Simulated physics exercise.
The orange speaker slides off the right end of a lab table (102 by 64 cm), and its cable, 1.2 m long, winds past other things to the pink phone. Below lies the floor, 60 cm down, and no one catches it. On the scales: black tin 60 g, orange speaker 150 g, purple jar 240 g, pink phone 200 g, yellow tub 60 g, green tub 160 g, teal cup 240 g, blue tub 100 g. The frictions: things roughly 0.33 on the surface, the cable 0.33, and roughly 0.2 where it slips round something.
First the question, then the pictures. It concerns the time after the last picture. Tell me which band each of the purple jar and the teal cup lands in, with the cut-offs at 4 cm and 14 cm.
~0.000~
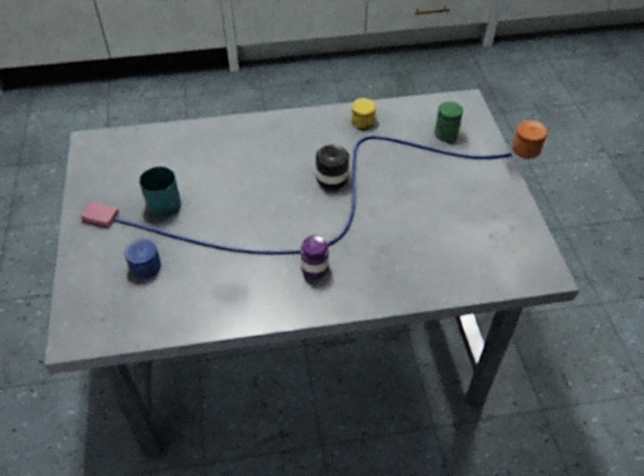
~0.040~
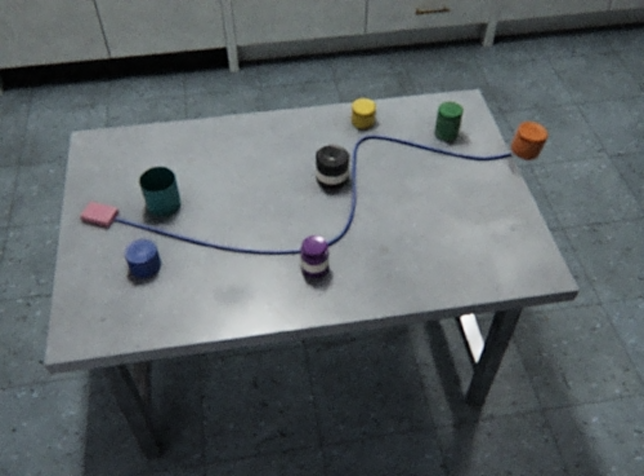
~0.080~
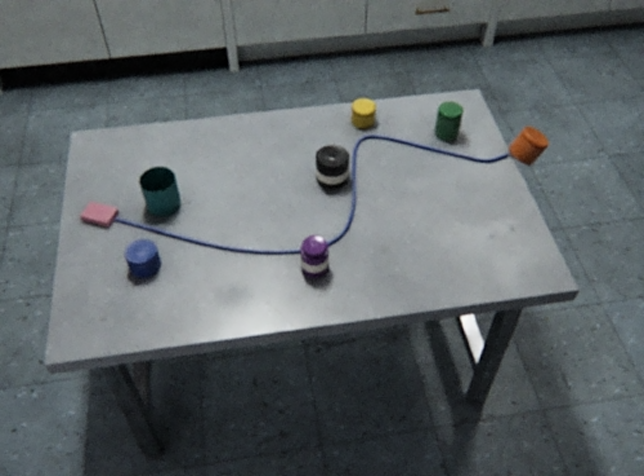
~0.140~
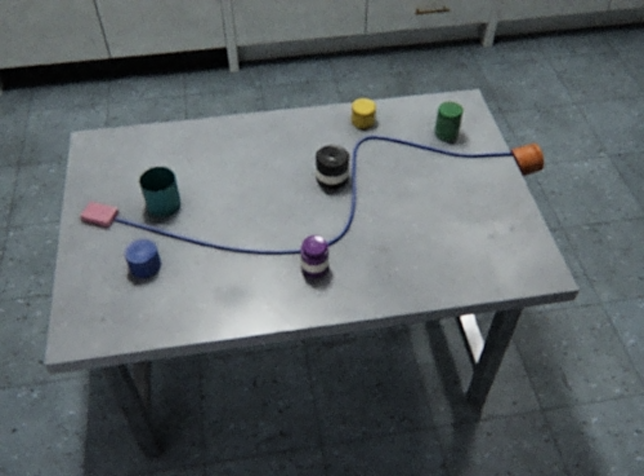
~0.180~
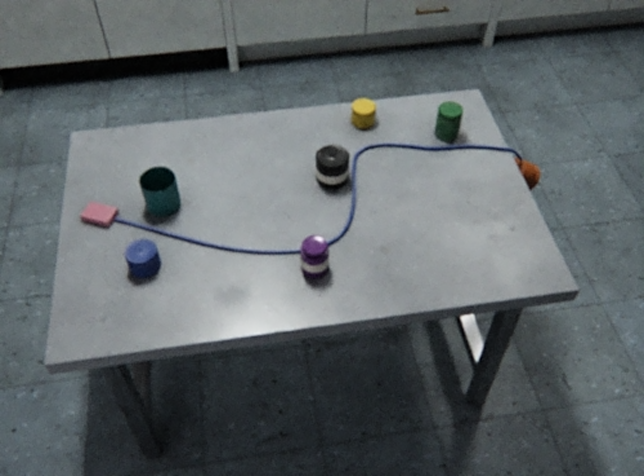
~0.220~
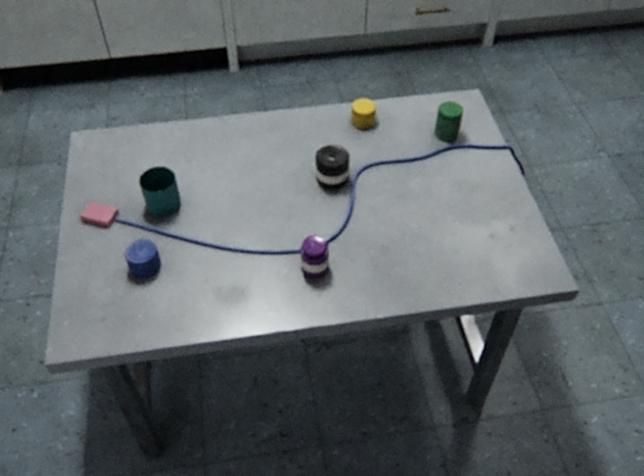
Bands: The purple jar is in the bottom band; the teal cup is in the bottom band.
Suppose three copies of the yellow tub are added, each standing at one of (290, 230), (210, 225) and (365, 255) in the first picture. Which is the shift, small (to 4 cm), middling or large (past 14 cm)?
Shift 1: Major. Shift 2: Medium. Shift 3: Minor.
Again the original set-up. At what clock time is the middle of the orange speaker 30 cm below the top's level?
Around 0.32 seconds on the clock.
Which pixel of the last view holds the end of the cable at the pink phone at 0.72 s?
It's at around pixel (174, 219).
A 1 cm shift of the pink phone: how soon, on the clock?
For the pink phone, 0.36 seconds.
At 0.5 s, the cable's tail end at (152, 214); teal cup 1 cm off its start, pink phone 8 cm off its start, orange speaker over the edge.
At 0.7 s, the cable's tail end at (174, 219); teal cup 2 cm off its start, pink phone 12 cm off its start, orange speaker over the edge.
At 1.0 s, the cable's tail end at (184, 217); teal cup 2 cm off its start at (164, 174), pink phone 15 cm off its start at (166, 215), orange speaker over the edge.
At 1.2 s, the cable's tail end at (192, 216); teal cup 2 cm off its start, pink phone 16 cm off its start, orange speaker over the edge.
At 2.4 s, the cable's tail end at (230, 211); teal cup 2 cm off its start at (164, 174), purple jar 0 cm off its start at (314, 245), pink phone 24 cm off its start at (212, 209), black tin 2 cm off its start at (332, 148).
